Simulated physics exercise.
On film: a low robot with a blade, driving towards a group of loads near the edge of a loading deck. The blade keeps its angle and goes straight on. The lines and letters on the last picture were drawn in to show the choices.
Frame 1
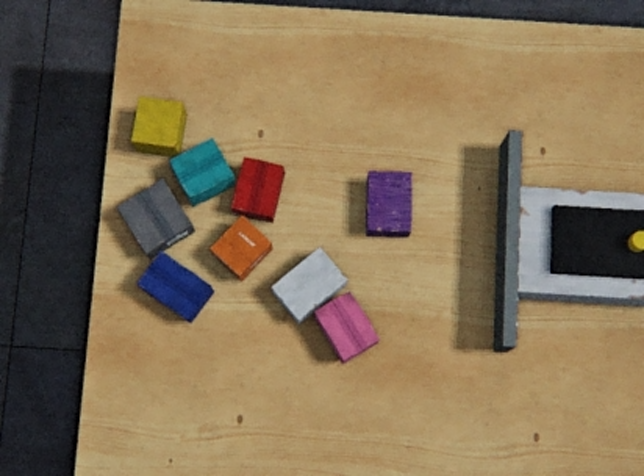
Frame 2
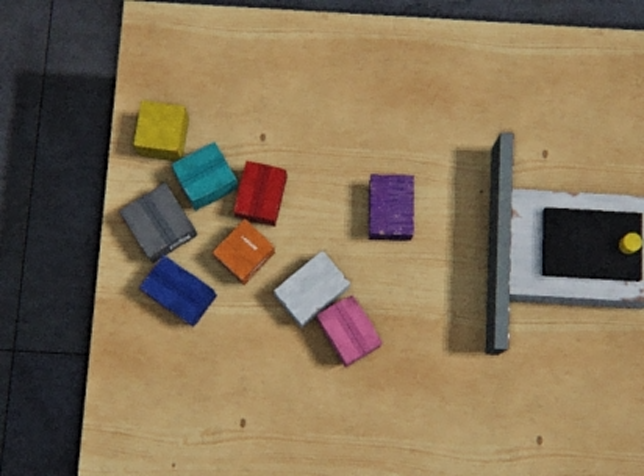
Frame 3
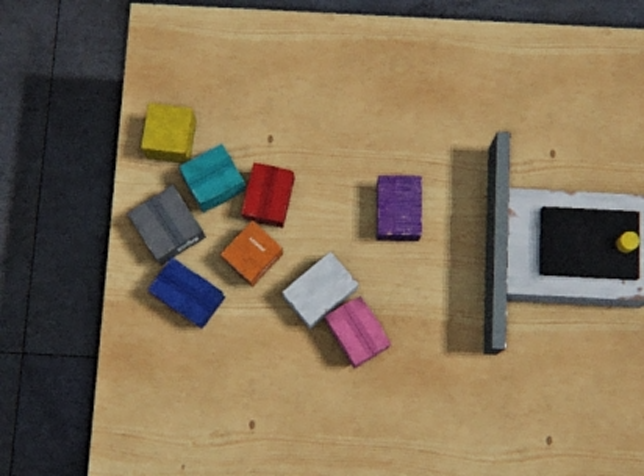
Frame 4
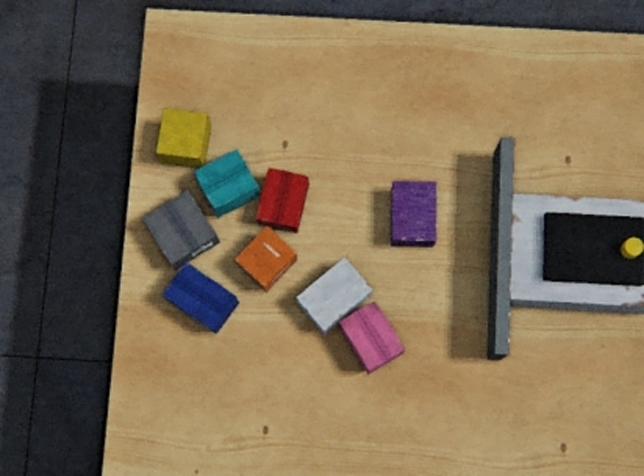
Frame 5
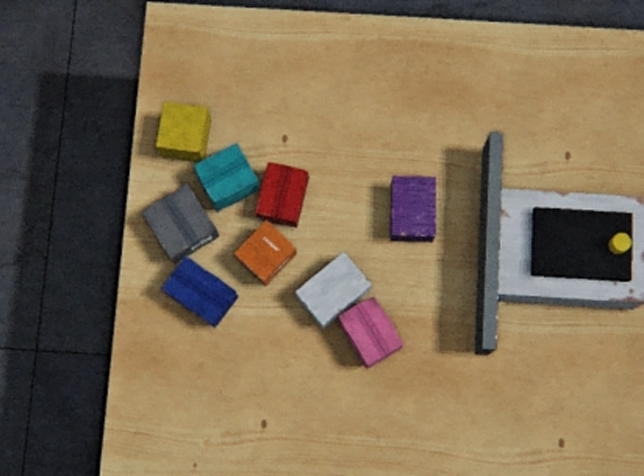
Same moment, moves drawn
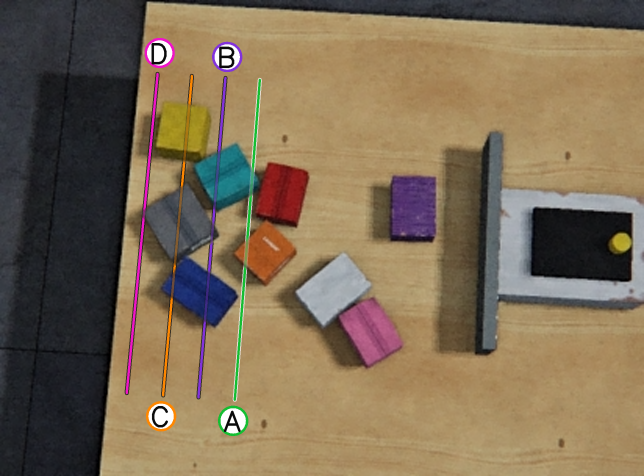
A low robot with a grey blade edges left towards coloured boxes that stay still.
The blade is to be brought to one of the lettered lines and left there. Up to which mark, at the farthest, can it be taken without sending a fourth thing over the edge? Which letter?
At B, and not beyond.
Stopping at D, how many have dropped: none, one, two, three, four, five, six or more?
Six or more.
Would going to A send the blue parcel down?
No.
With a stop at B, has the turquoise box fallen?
Yes.
On the marked copy, A at (248, 235); B at (212, 233); C at (178, 231); D at (143, 229).
Following B. Soon after the start, robot (472, 237); pink box (353, 338); purple crate (362, 206).
Later, robot (370, 231); grey box (156, 234); yellow crate (168, 124).
In the end, robot (293, 226); turquoise box over the edge; grey box over the edge; two fallen.
As for the rest, A is within the limit but short; C drops five; D drops eight.
